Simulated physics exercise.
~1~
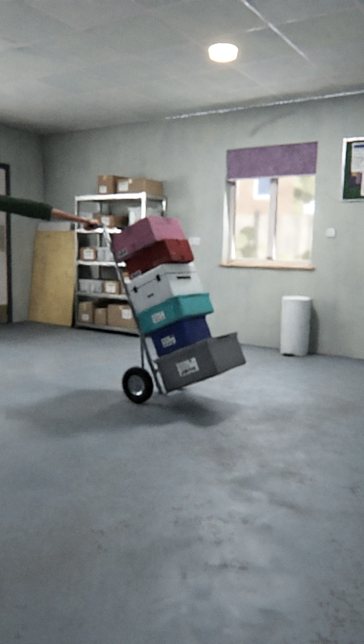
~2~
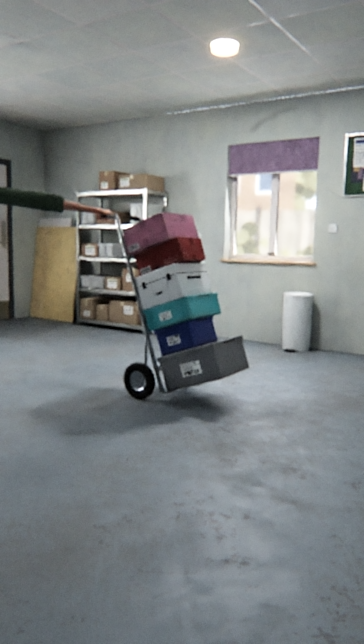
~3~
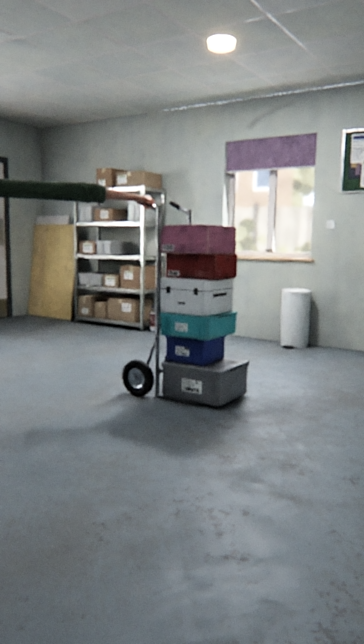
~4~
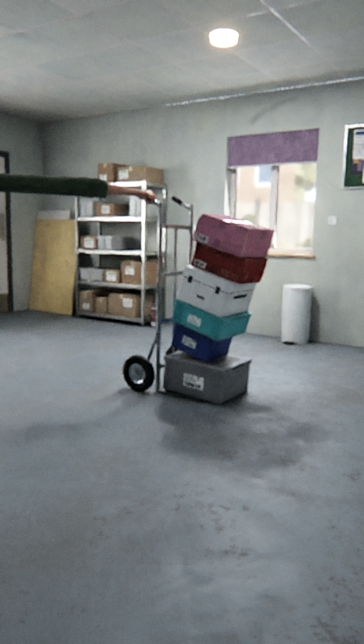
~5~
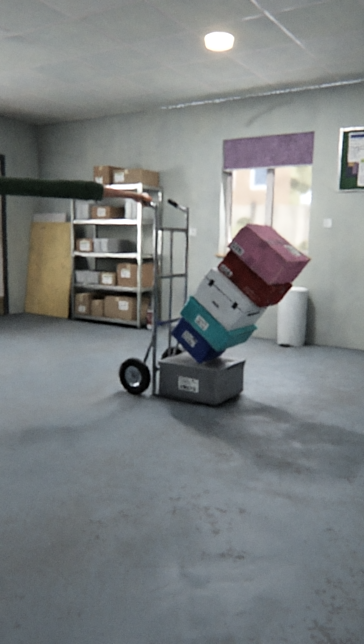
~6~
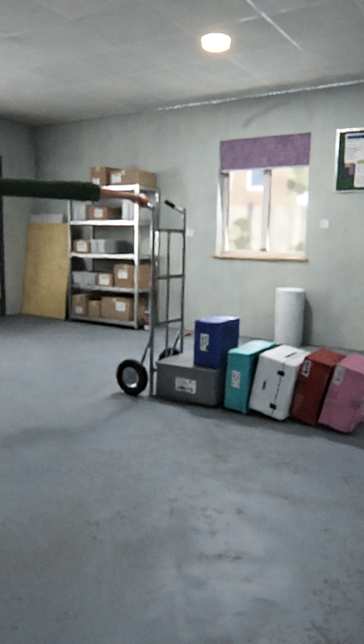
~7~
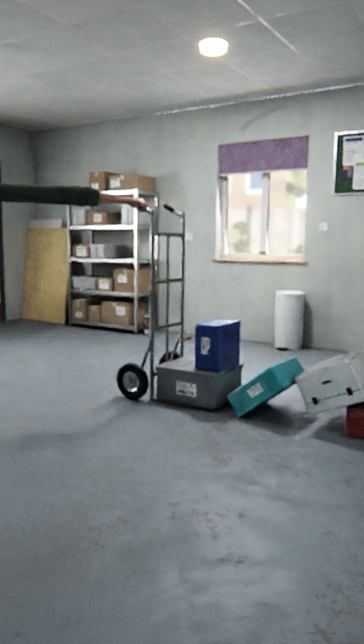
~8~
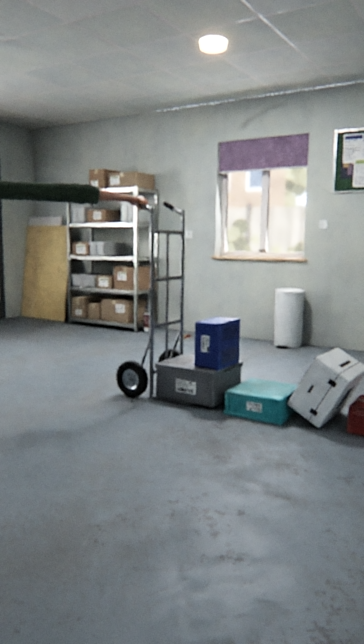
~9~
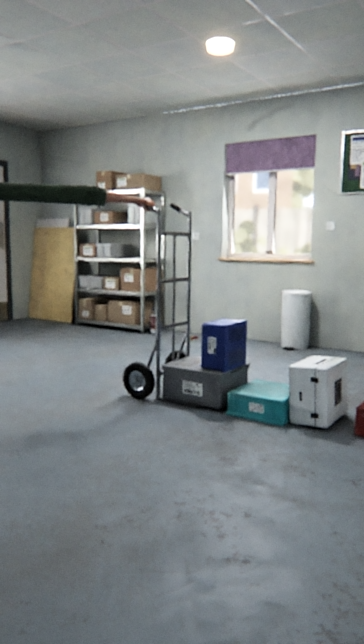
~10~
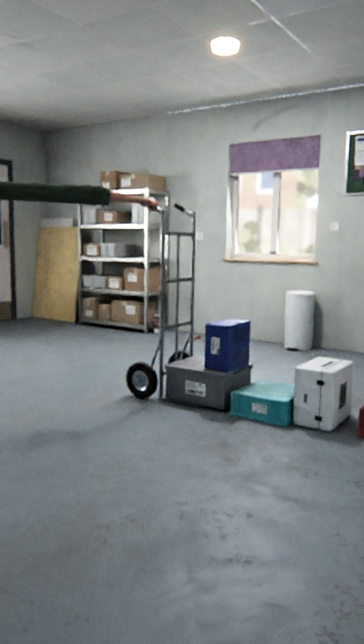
In a grey room, an arm swings a hand truck upright and its stacked boxes topple right.
